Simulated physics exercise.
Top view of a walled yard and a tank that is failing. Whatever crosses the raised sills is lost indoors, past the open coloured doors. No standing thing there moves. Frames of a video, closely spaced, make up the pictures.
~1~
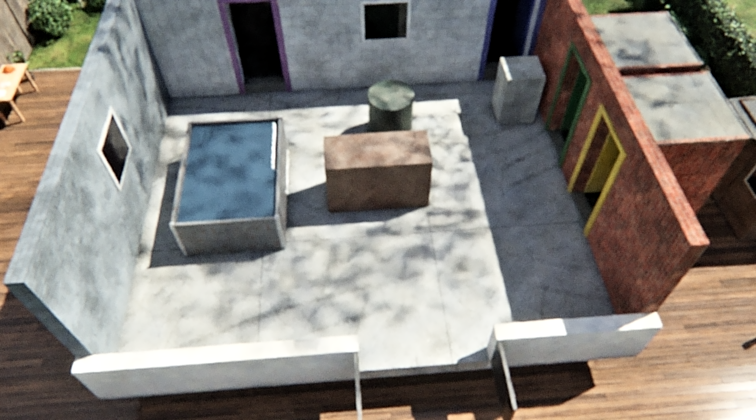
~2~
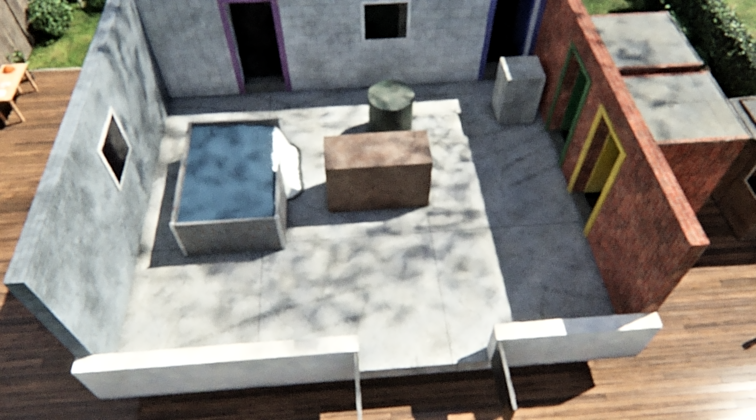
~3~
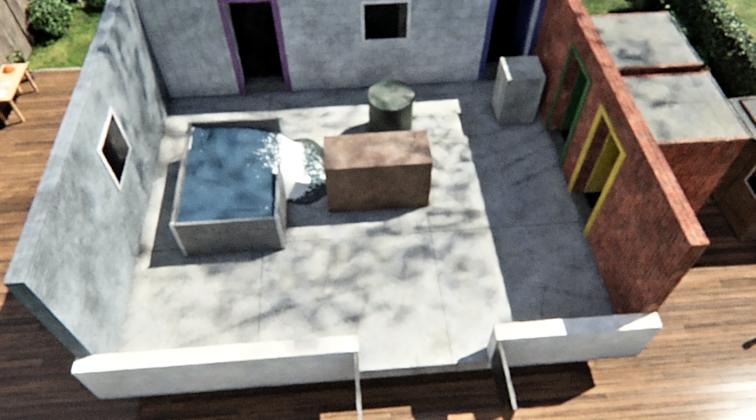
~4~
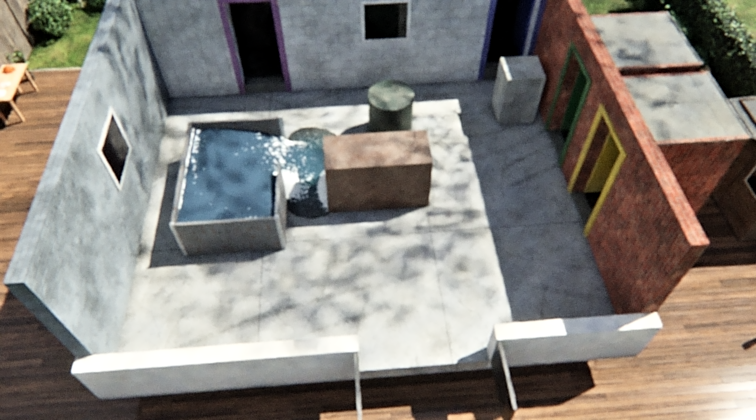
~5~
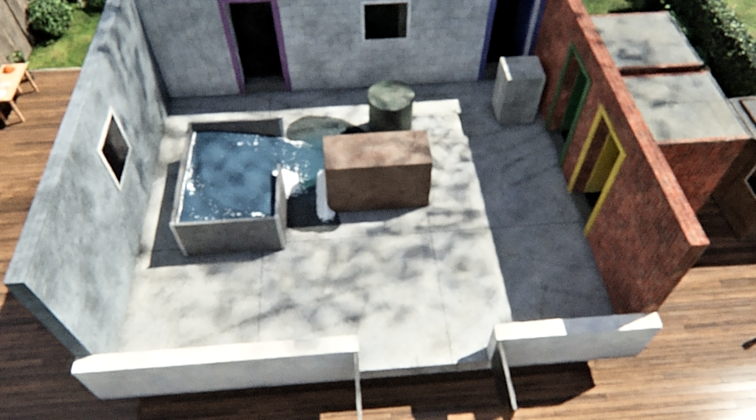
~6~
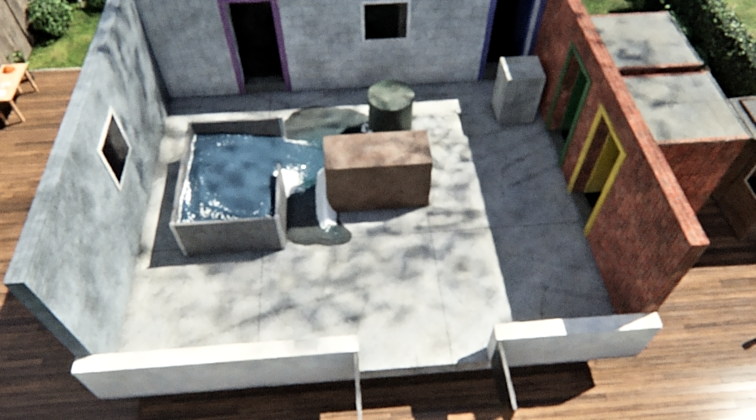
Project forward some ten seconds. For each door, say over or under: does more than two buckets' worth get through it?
Purple door: Under, blue door: Under, yellow door: Over, green door: Over.
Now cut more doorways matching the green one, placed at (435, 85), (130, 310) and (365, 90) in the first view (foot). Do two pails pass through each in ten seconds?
Door by door: Ends up above, ends up below, ends up above.
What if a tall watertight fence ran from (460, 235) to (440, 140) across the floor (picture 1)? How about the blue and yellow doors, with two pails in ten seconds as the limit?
What follows is that blue remains within bounds while yellow remains within bounds.
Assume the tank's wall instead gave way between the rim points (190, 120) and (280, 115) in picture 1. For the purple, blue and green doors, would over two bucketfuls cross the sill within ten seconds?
Going door by door, the purple door crosses the threshold, the blue door remains beneath it, and the green door remains beneath it.
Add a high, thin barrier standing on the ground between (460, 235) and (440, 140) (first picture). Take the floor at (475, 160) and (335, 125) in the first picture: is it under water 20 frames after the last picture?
Result, in order: Bone-dry / swamped.
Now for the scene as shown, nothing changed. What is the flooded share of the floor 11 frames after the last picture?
That works out at 40 %.
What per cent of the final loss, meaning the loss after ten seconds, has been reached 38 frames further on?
75 per cent.
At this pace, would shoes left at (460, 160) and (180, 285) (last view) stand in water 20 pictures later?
So I'd put them as swamped and unwetted.
A moment on, water covers 30 % of the floor; the purple door not reached, the blue door not reached, the yellow door not reached, the green door not reached.
Next, water covers 40 % of the floor; the purple door not reached, the blue door not reached, the yellow door wet at the sill, nothing in, the green door over two buckets in.
Then, water covers 60 % of the floor; the purple door wet at the sill, nothing in, the blue door wet at the sill, nothing in, the yellow door over two buckets in, the green door far over two buckets in.
Later, water covers 80 % of the floor; the purple door wet at the sill, nothing in, the blue door wet at the sill, nothing in, the yellow door over two buckets in, the green door far over two buckets in.
In the end, water covers 95 % of the floor; the purple door wet at the sill, nothing in, the blue door wet at the sill, nothing in, the yellow door over two buckets in, the green door far over two buckets in.
